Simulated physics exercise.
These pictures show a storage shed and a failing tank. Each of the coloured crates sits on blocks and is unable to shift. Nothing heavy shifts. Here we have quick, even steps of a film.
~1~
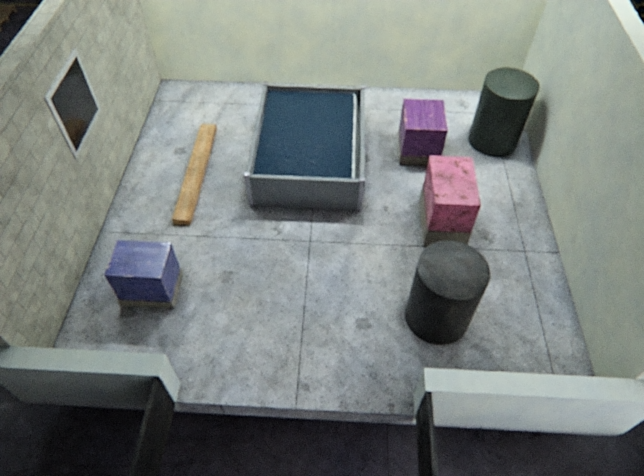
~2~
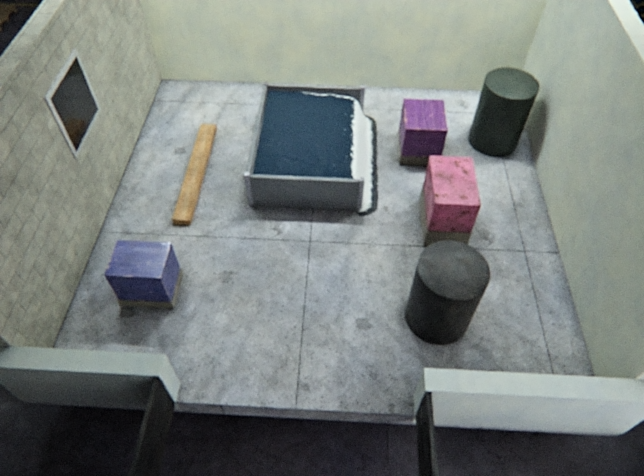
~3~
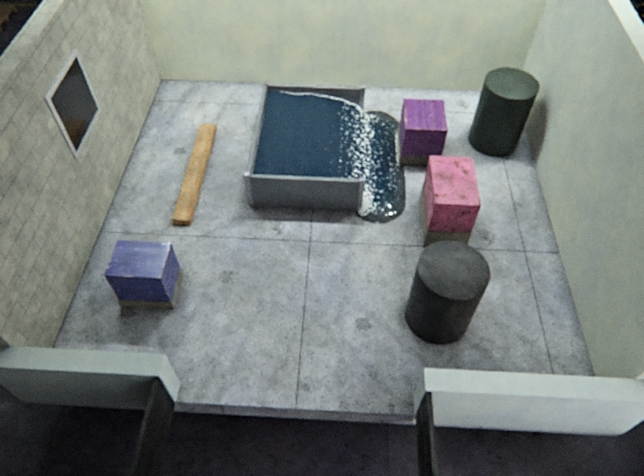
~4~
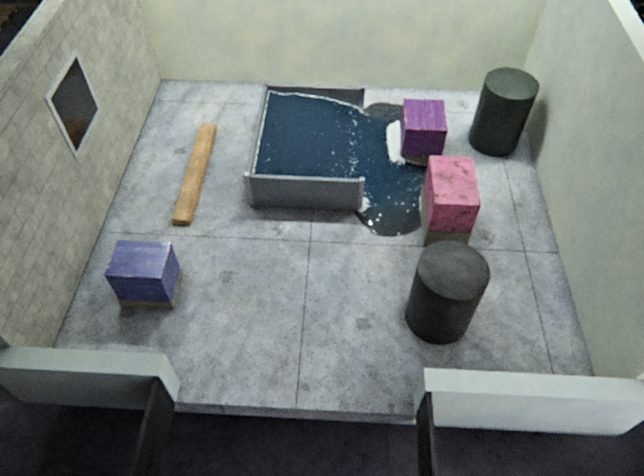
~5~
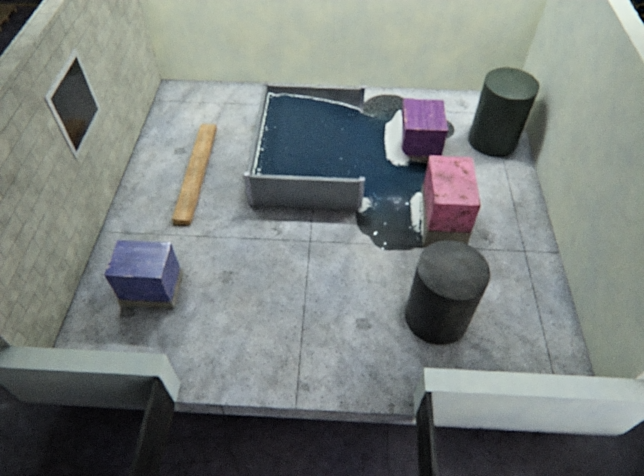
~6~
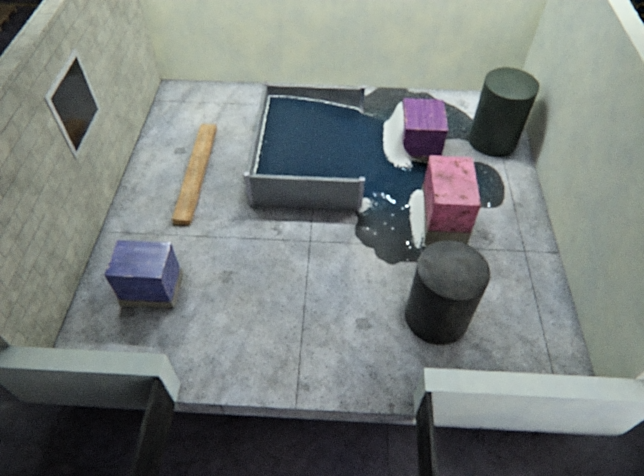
The footage shows a tank of still, dark blue water opening along its right side, with foaming water pouring onto the grey floor, spreading right around the purple crate and then the pink crate toward the dark cylinders.
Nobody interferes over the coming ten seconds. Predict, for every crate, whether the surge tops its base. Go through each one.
In the end the blue crate will not even get damp, the pink crate will not even get damp, the purple crate will be wet.
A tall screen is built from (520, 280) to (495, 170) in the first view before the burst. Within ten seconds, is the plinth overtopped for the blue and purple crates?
Blue: Left dry; purple: Flooded.
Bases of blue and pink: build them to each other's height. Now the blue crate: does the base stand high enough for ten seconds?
The blue holds out.
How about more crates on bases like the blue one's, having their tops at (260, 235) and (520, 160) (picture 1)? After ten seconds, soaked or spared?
I'd expect the first one is left untouched and the next one gets submerged.
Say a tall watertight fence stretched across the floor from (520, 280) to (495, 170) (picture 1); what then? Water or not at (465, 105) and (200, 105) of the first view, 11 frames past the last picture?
In order, I'd call them inundated and bare.
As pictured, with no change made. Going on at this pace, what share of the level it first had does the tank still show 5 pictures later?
My reading is 42 %.
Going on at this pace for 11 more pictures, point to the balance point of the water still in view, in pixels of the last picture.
The spot I would choose is (404, 165).
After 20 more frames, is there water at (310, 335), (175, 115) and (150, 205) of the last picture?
Taking the three spots one by one, I'd call them drenched, clear and clear.
A moment on, water covers 25 % of the floor; the blue crate not reached, the pink crate water round its plinth, the purple crate water round its plinth.
Next, water covers 40 % of the floor; the blue crate not reached, the pink crate water round its plinth, the purple crate water round its plinth.
Then, water covers 55 % of the floor; the blue crate not reached, the pink crate water round its plinth, the purple crate water round its plinth.
Later, water covers 65 % of the floor; the blue crate water round its plinth, the pink crate water round its plinth, the purple crate water round its plinth.
In the end, water covers 85 % of the floor; the blue crate stayed above the water, the pink crate stayed above the water, the purple crate was topped.
